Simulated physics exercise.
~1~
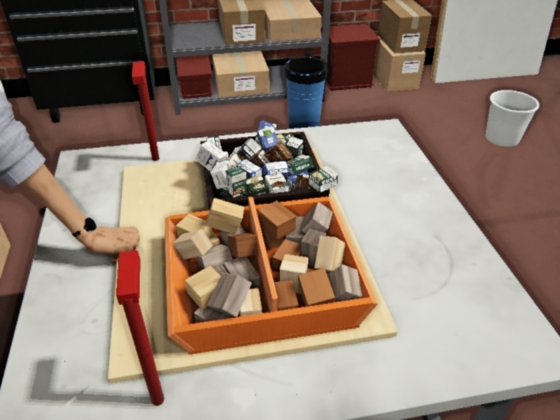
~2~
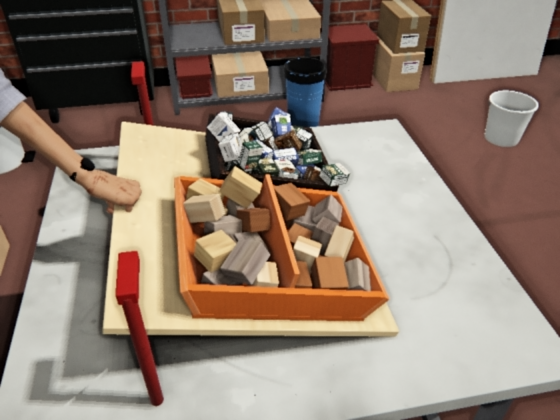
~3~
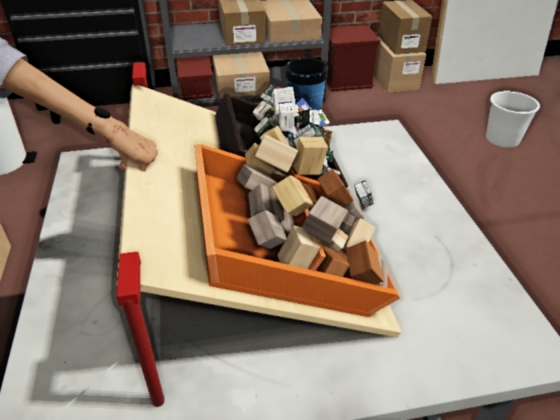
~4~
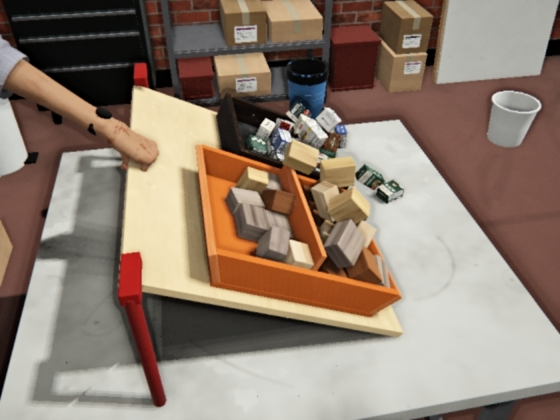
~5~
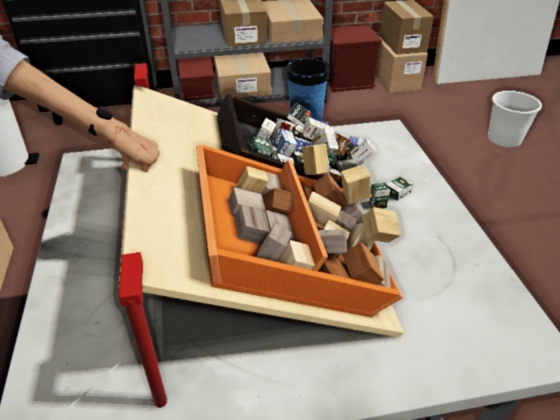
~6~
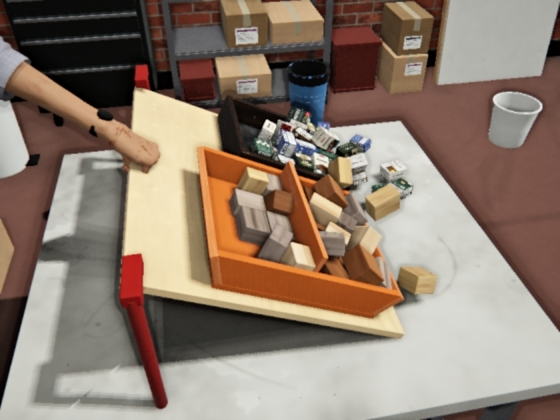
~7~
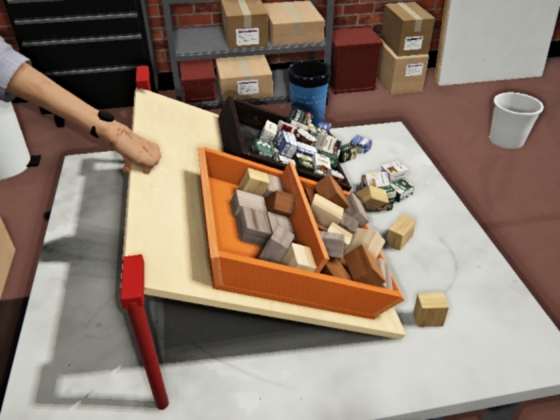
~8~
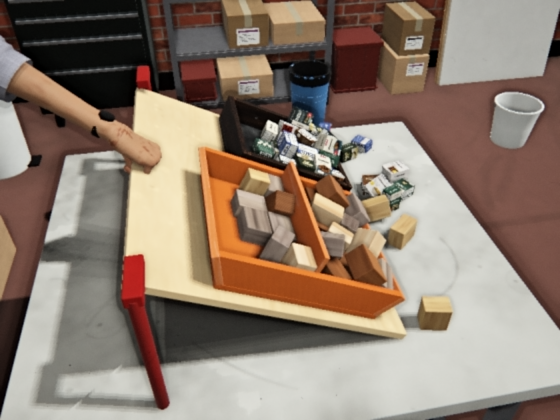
In a brick-walled workshop with shelves of cardboard boxes, a pale table is seen from above at a slight sway. On it lies a light wooden board between red stops, carrying an orange divided box of wooden blocks in front and a black box of small cartons behind. A hand at the left lifts the board's edge, tilting it down to the right until it halts. The contents slide rightward, and several cartons spill over the black box's low side. Three blocks follow from the orange box, one tumbling farthest towards the front. Everything settles, with both boxes still on the tilted board.
